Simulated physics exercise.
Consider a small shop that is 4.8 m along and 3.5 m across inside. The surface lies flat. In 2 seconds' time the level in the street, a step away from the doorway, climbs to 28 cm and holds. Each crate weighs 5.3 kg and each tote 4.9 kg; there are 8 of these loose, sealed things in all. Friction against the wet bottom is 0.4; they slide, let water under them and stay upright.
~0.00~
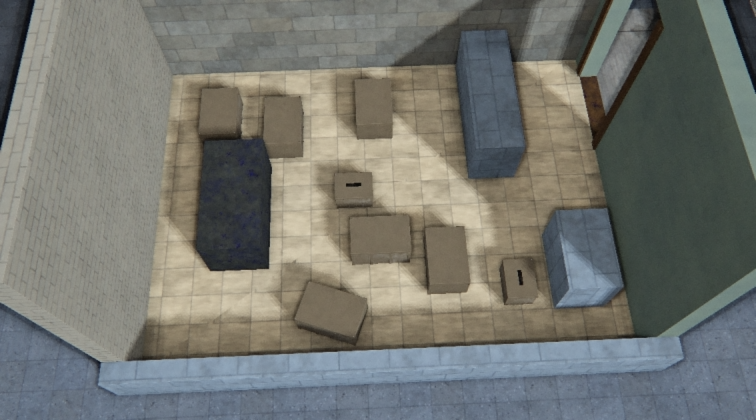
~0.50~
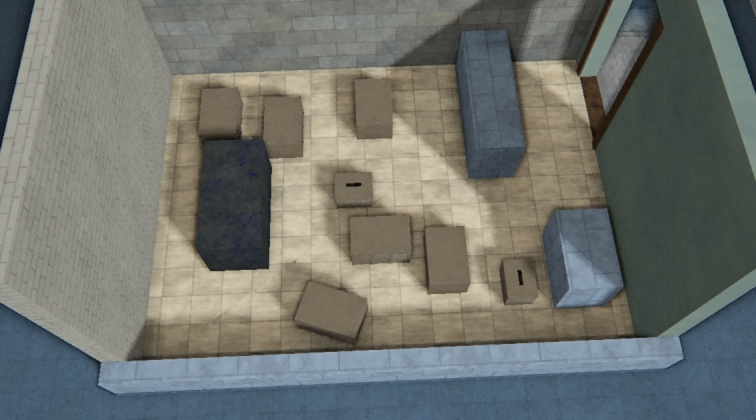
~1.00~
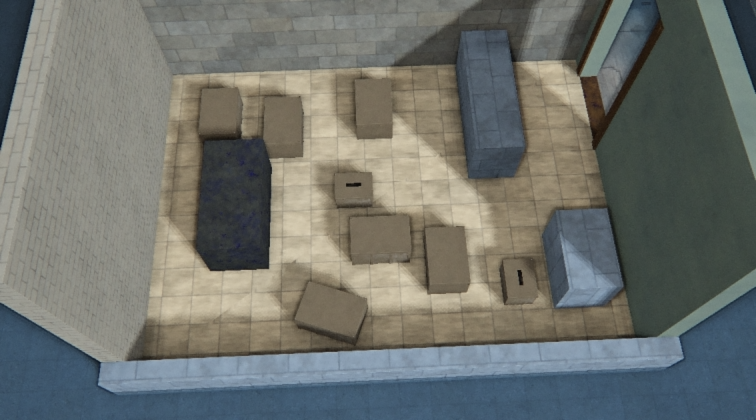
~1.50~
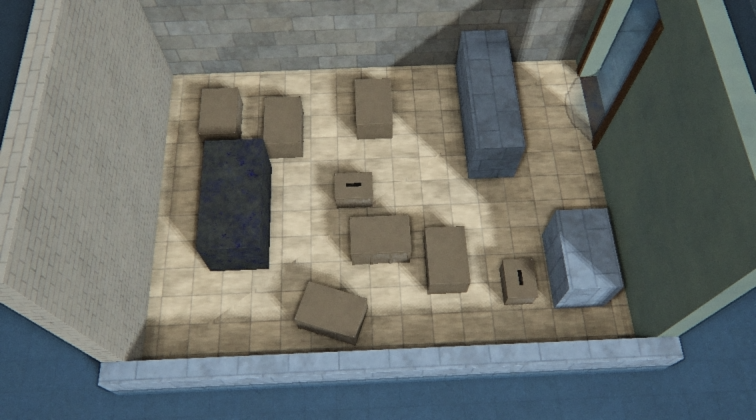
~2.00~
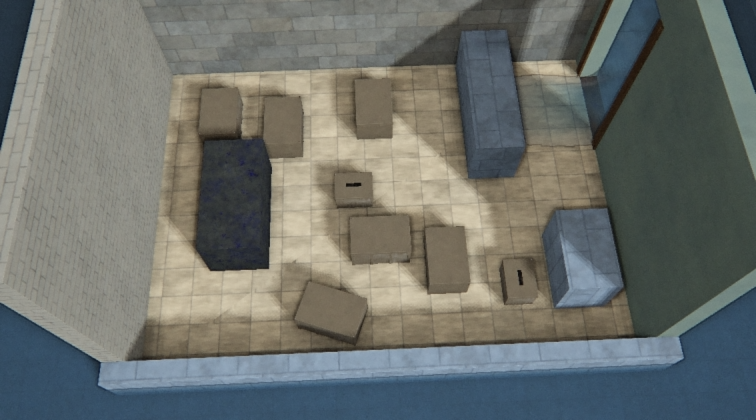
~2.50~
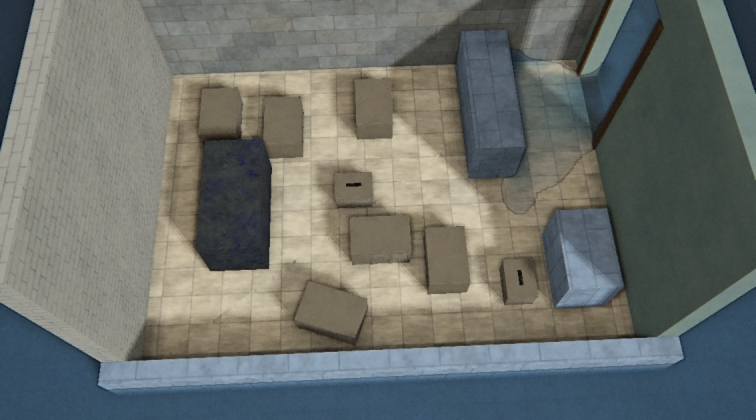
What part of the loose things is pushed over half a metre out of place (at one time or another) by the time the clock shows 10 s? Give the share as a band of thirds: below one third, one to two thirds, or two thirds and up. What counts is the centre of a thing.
The count is mid-range.
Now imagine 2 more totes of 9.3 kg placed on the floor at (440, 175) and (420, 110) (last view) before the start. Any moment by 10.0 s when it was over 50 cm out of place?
In that order: Within the mark, within the mark.
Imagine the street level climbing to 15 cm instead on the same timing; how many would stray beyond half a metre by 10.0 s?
That would give 3.
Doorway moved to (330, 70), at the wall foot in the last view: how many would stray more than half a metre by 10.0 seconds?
That gives 7 of them.
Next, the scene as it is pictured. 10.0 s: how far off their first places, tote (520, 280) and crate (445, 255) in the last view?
They sit 300 cm and 300 cm away, in the order given.
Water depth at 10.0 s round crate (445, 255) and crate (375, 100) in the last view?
Close to 17 and 2 centimetres.
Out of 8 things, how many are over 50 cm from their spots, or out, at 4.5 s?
Tally: 1.
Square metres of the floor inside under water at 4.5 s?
About 5.0 m2.
After 3.5 s 0 of 8 are over 50 cm from their spots; 0 afloat.
After 4.5 s 1 of 8 are over 50 cm from their spots; 1 afloat.
After 7.0 s 3 of 8 are over 50 cm from their spots; 3 afloat.
After 10.0 s 5 of 8 are over 50 cm from their spots, and 5 have been at some point; 6 afloat.
